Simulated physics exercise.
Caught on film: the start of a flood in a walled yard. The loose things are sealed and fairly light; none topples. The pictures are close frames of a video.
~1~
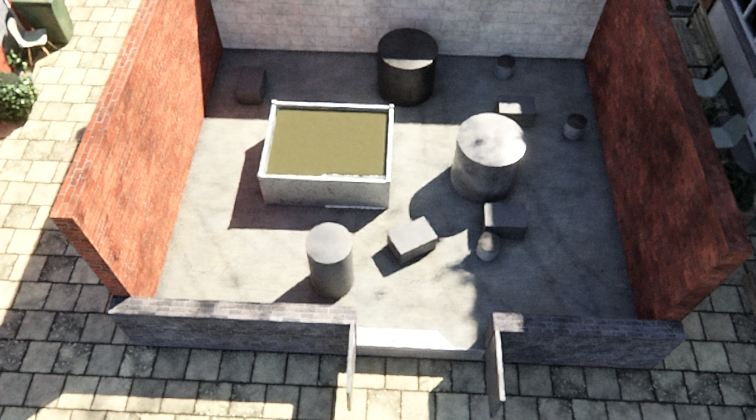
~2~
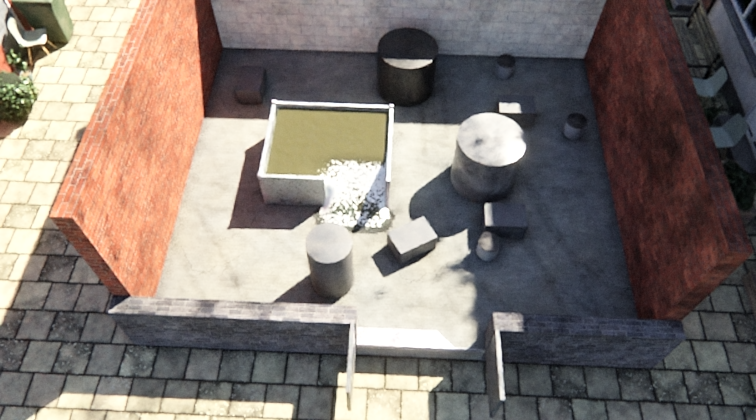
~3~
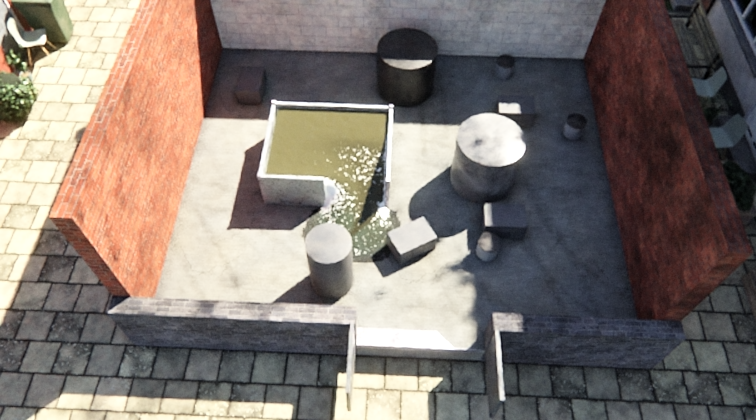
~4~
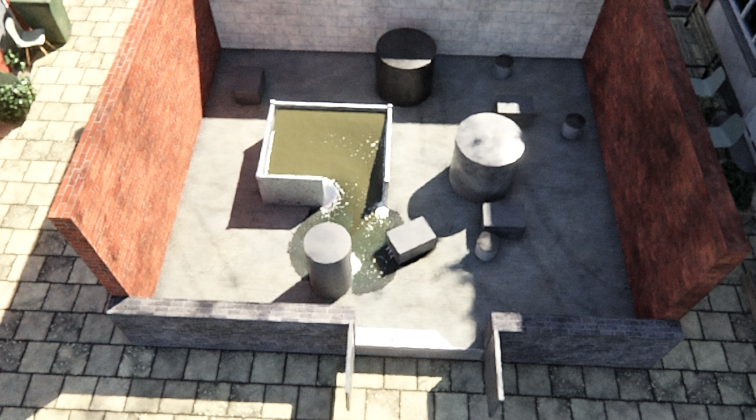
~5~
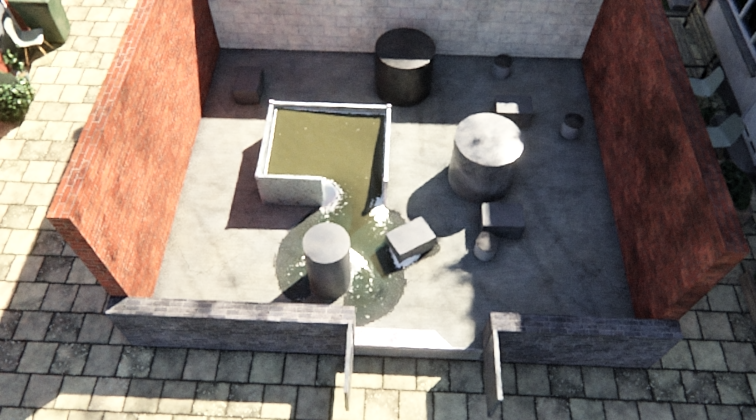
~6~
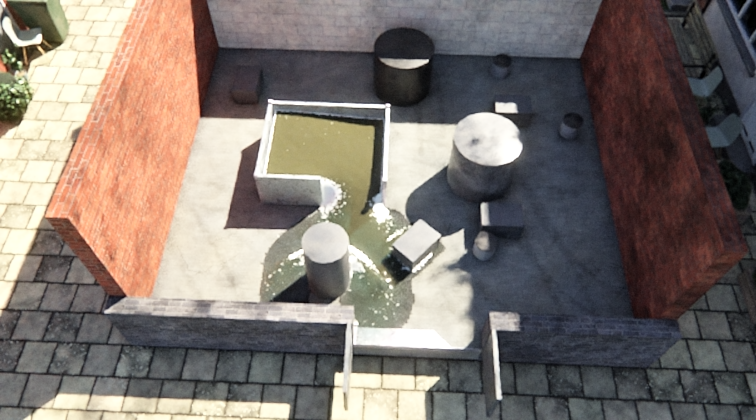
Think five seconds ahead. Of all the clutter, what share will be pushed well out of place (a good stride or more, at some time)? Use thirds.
That comes to less than a third.
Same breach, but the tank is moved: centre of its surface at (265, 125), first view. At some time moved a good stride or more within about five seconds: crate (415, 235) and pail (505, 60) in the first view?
In turn: That far or more, no.
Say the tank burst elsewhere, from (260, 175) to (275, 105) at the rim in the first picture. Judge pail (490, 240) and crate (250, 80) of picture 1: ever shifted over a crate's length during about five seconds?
In that order: No, moved that far.
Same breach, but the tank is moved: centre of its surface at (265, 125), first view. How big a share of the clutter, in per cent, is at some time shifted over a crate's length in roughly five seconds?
Close to 10 %.
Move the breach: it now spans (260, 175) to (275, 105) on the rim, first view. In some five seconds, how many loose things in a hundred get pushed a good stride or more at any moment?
About 10 per cent.
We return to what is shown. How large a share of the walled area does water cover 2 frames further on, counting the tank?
Close to 20 %.
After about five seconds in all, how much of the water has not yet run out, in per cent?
I make it 64 per cent.
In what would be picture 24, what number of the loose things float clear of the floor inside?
I count 1.
A moment on, 1 of 7 are well off their spots; 0 afloat.
Next, 1 of 7 are well off their spots; 0 afloat.
Later, 1 of 7 are well off their spots; 1 afloat.
In the end, 1 of 7 are well off their spots, and 1 have been at some point; 0 afloat.
